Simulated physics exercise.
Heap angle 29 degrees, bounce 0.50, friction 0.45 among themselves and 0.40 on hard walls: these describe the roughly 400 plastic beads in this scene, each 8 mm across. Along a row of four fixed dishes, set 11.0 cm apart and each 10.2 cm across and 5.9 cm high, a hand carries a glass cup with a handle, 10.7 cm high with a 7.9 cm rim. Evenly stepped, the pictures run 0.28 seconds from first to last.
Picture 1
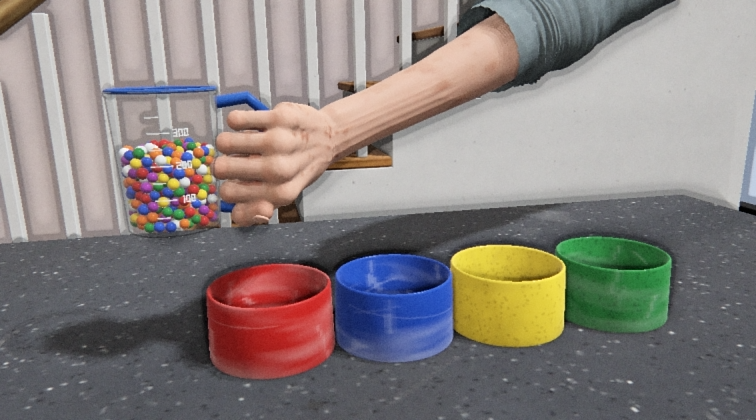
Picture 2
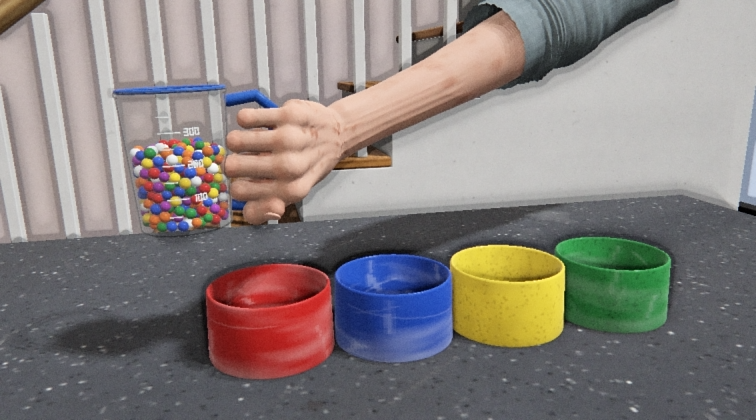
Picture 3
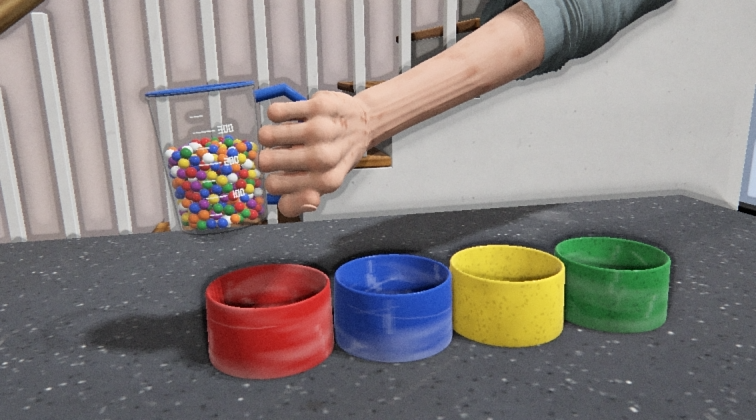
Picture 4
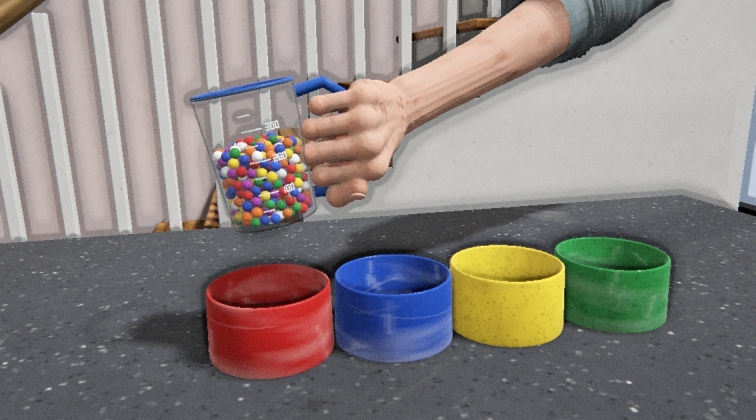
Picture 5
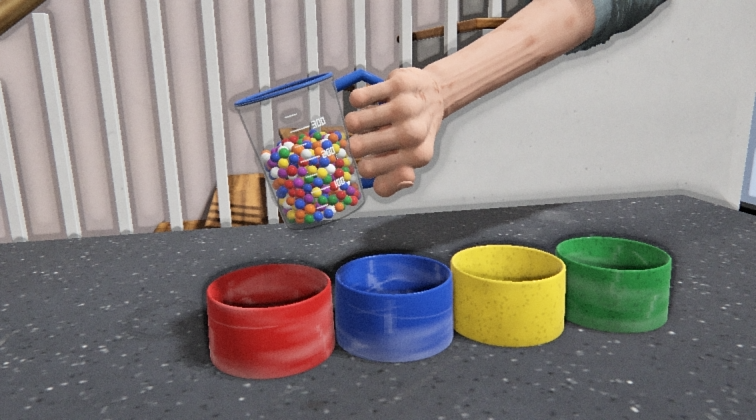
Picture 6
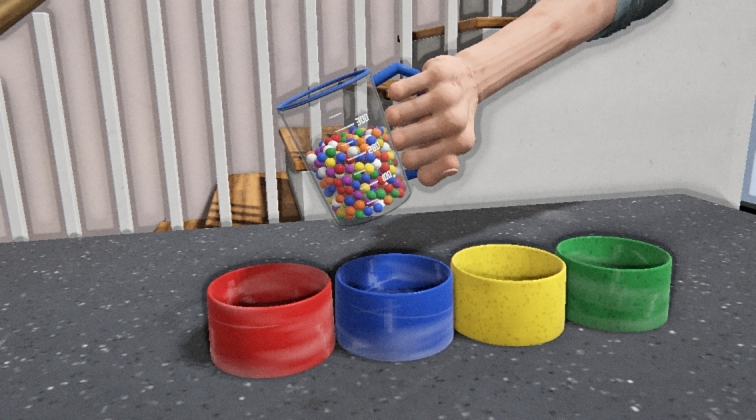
Hand carrying a clear handled cup of multicoloured beads rightward, gradually tilting it above red, blue, yellow and green dishes.
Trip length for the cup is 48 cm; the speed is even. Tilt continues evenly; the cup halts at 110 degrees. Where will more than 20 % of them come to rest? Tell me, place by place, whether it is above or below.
Outcome: Red: I'd say it gets a fifth at most, blue: I'd say it gets a fifth at most, green: I'd say it gets more than a fifth, yellow: I'd say it gets a fifth at most, counter: I'd say it gets a fifth at most.
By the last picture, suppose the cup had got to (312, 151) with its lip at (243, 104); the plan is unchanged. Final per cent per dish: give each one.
You'd end up with red at 0, blue at 0, green at 100 and yellow at 0.
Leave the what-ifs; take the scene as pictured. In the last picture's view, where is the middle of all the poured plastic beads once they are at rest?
When it all comes to rest, the middle is near (607, 286).
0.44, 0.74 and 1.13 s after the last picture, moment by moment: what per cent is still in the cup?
Series: 100 / 100 / 50 per cent.
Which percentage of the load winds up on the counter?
Some 0 in a hundred.
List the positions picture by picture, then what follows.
Cup at (169, 159), tilt 0 degrees, lip at (106, 91), moved 0.0 cm; middle of the pieces at (165, 187); red dish at (270, 285); blue dish at (393, 274); yellow dish at (507, 263); green dish at (612, 253), in the first picture.
Cup at (180, 158), tilt 1 degrees, lip at (116, 92), moved 0.8 cm; middle of the pieces at (176, 186), in the second picture.
Cup at (213, 157), tilt 5 degrees, lip at (148, 95), moved 3.4 cm; middle of the pieces at (212, 184), in the third picture.
Cup at (259, 155), tilt 10 degrees, lip at (192, 100), moved 7.0 cm; middle of the pieces at (260, 182), in the fourth picture.
Cup at (305, 152), tilt 16 degrees, lip at (236, 105), moved 10.7 cm; middle of the pieces at (309, 179), in the fifth picture.
Cup at (349, 150), tilt 21 degrees, lip at (279, 109), moved 14.3 cm; middle of the pieces at (354, 176); red dish at (270, 284); blue dish at (394, 273); yellow dish at (507, 262); green dish at (612, 253), in the sixth picture.
Then, 0.44 s after the last picture, tilt 63 degrees; cup holds 100 %.
Then, 0.74 s after the last picture, tilt 92 degrees; cup holds 100 %.
Then, 1.13 s after the last picture, tilt 110 degrees; cup holds 50 %, green 40 %.
In the end, red 0 %, blue 0 %, green 100 %, yellow 0 %, counter 0 %.
